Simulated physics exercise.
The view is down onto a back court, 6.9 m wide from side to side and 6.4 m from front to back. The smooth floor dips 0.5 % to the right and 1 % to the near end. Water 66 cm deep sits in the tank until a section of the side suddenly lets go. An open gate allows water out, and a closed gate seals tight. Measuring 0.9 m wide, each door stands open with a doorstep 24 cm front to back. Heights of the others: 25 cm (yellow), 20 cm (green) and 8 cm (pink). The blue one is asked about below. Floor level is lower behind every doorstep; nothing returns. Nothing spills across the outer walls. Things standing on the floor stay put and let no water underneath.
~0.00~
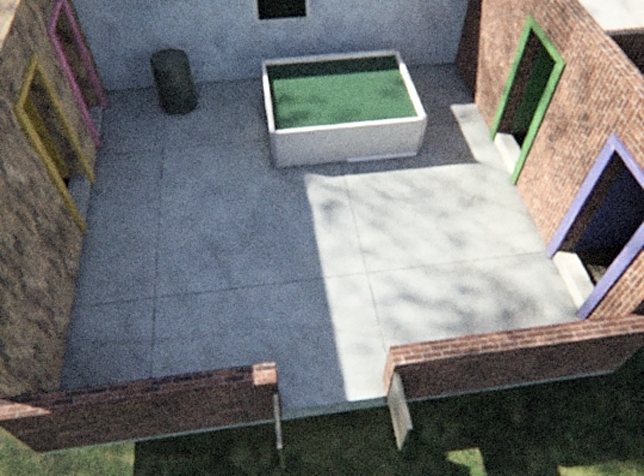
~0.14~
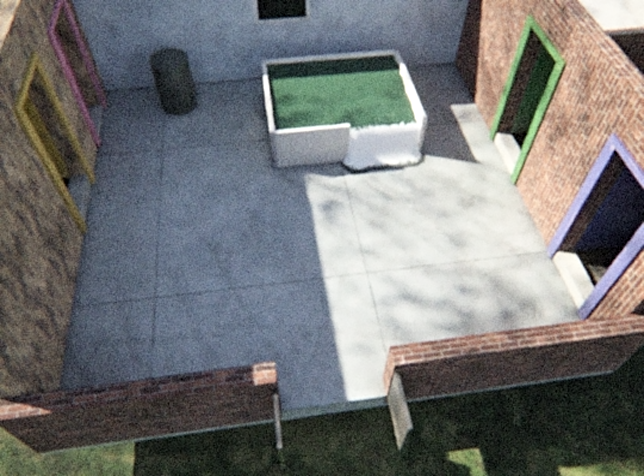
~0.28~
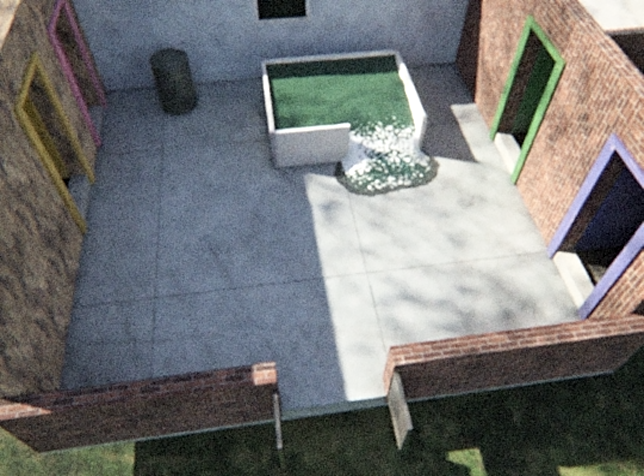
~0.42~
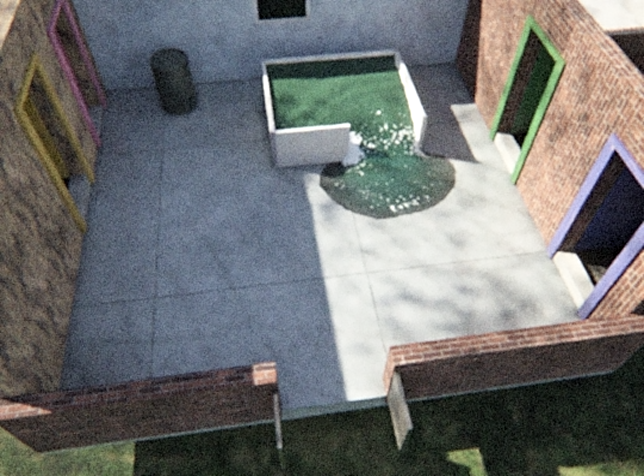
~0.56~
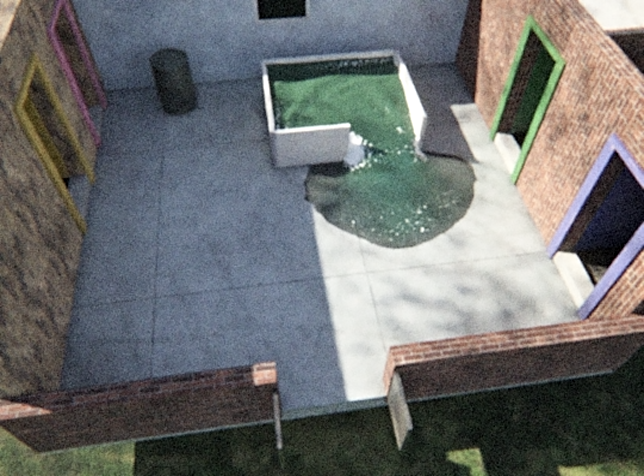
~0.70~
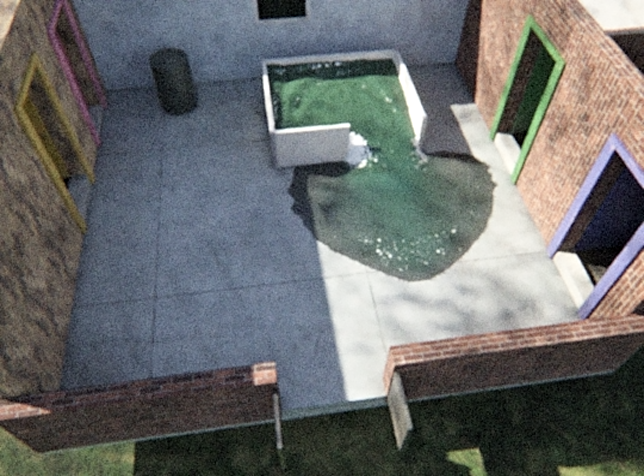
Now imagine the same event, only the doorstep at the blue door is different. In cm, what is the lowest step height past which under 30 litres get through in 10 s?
Close to 20 cm is just enough.
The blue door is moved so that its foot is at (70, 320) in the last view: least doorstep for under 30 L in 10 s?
About 9.0 cm.
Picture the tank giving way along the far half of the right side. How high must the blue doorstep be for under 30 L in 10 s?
Some 9.0 centimetres.
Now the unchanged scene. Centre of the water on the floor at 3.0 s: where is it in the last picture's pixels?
About (390, 196).
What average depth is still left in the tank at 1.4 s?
Around 46 centimetres.
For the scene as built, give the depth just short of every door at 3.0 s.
In cm: Yellow 0, green 4, blue 27, pink 0.
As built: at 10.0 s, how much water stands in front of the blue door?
10.5 cm.
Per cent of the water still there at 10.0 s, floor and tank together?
Close to 82 in a hundred.
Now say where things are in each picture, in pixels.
In the first frame, still water, 66 cm deep, in the tank at (339, 92); the blue door at (594, 241) is dry.
In the second frame, water pours out at (383, 143) and has run 0.3 m, to (352, 169); about 9 cm deep outside, 66 cm at the back.
In the third frame, the front is at (369, 192), 0.8 m from the gap at (383, 145); 1.1 m2 of floor is wet, 66 cm left at the back.
In the fourth frame, water pours out at (383, 146) and has run 1.3 m, to (375, 214); about 8 cm deep outside, 66 cm at the back.
In the fifth frame, water pours out at (383, 146) and has run 1.9 m, to (391, 244); about 6 cm deep outside, 61 cm at the back.
In the sixth frame, water pours out at (383, 146) and has run 2.5 m, to (408, 276); about 5 cm deep outside, 55 cm at the back; the blue door at (594, 241), 3.6 m from the gap, is still 1.5 m from the nearest water.
After 1.4 s water covers 35 % of the floor, deepest (38 cm) near (395, 160); it has not reached the blue door.
After 3.0 s water covers 40 % of the floor, deepest (34 cm) near (571, 301); 27 cm at the blue door, 6 litres in over its 19 cm doorstep.
After 10.0 s water covers 90 % of the floor, deepest (12 cm) near (55, 422); 10 cm at the blue door, 33 litres in over its 19 cm doorstep.
At the blue door as built, the water arrived by 1.5 s and peaked near 28 cm at 3.4 s.
Run again over the same 10 s with other heights there, 43 litres in over 17.5 cm, 13 litres over 24 cm. The limit of 30 litres is kept from about 20 cm up.
